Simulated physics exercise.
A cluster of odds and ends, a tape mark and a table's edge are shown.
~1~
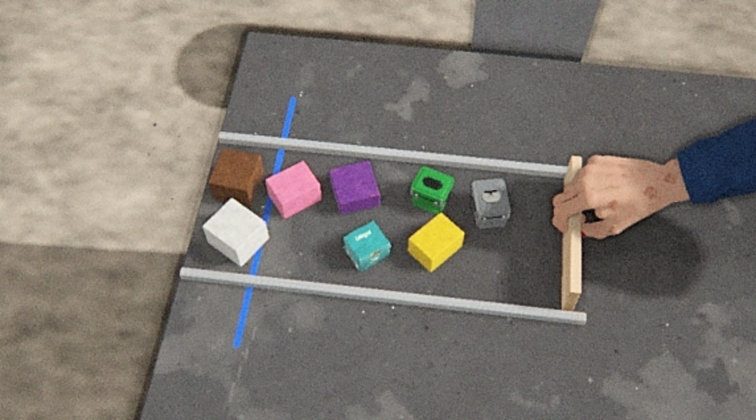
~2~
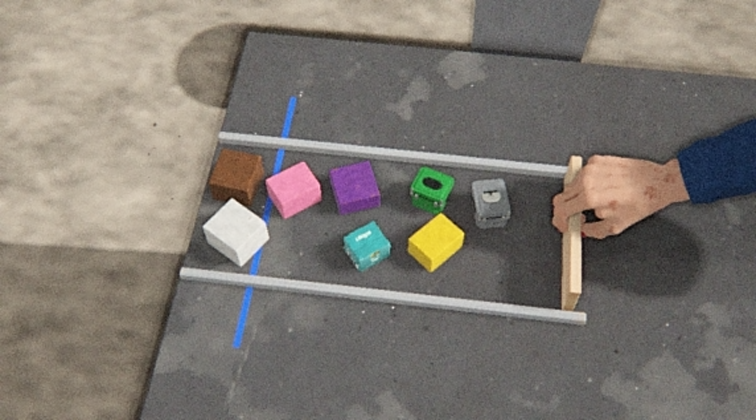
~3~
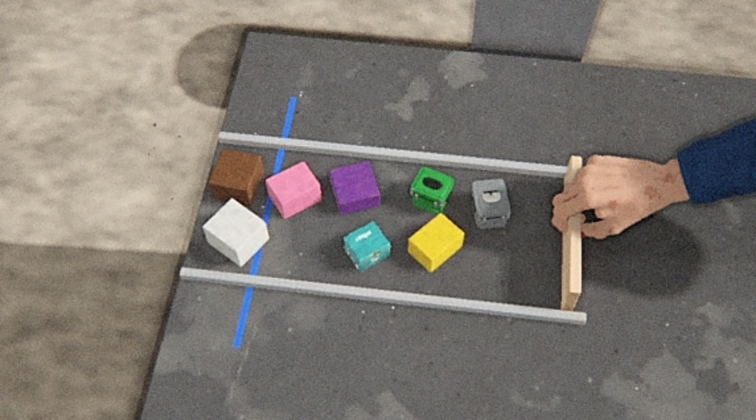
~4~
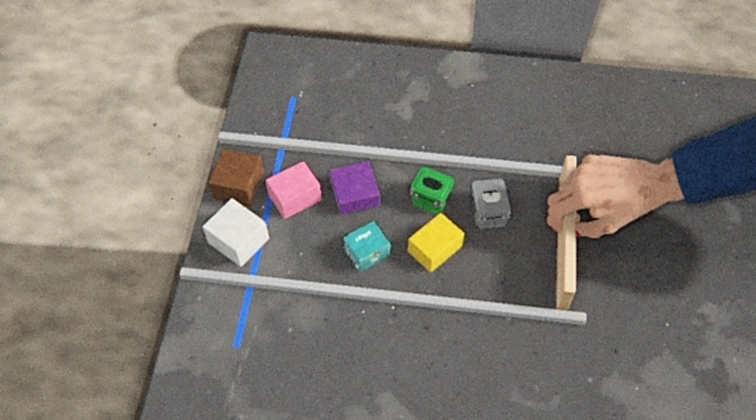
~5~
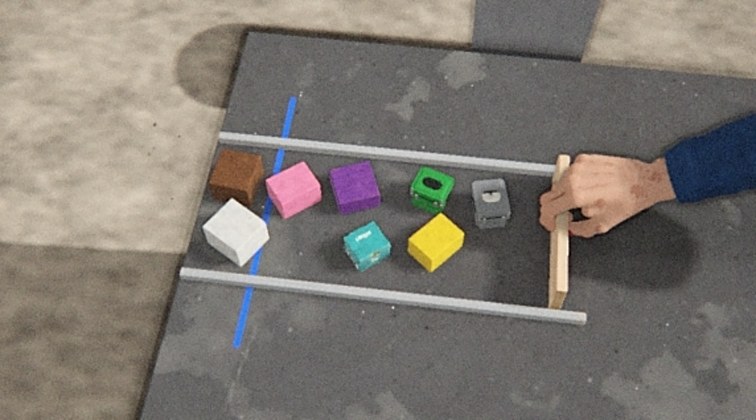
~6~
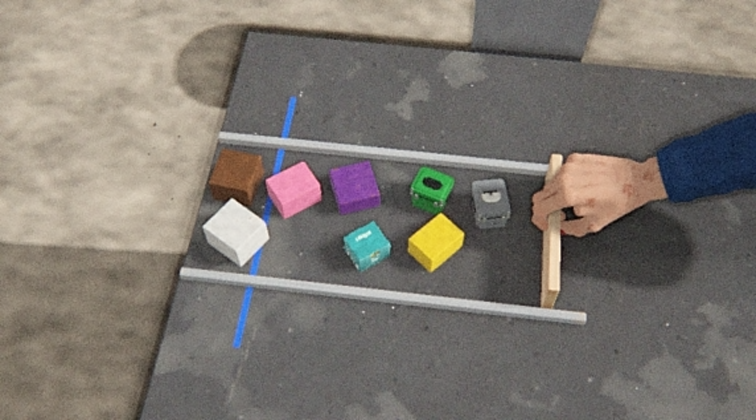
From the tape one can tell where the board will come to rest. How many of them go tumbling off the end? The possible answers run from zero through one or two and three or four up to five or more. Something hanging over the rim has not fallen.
Final tally: Three or four.
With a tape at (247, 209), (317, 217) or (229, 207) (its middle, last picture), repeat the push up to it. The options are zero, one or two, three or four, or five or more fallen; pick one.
One after another: 3 or 4; just one or two; five or more.
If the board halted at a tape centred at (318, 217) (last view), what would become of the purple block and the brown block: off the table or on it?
Taking each in turn, the purple block is not lost and the brown block ends up off.
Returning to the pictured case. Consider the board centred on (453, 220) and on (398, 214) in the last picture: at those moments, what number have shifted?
The count is 3 at the first point and 7 at the second.
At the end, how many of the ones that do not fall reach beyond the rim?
The tally is 0.
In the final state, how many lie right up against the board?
Looks like 2 of them, all told.
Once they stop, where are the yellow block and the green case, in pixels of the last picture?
Close to (245, 229); the other close to (227, 168).
A little later, none off yet; brown block at rest near (237, 178); white block at rest near (236, 233); pink block at rest near (294, 190).
When it is over, the number that fall off is three or four; down, purple block, pink block, white block and brown block.
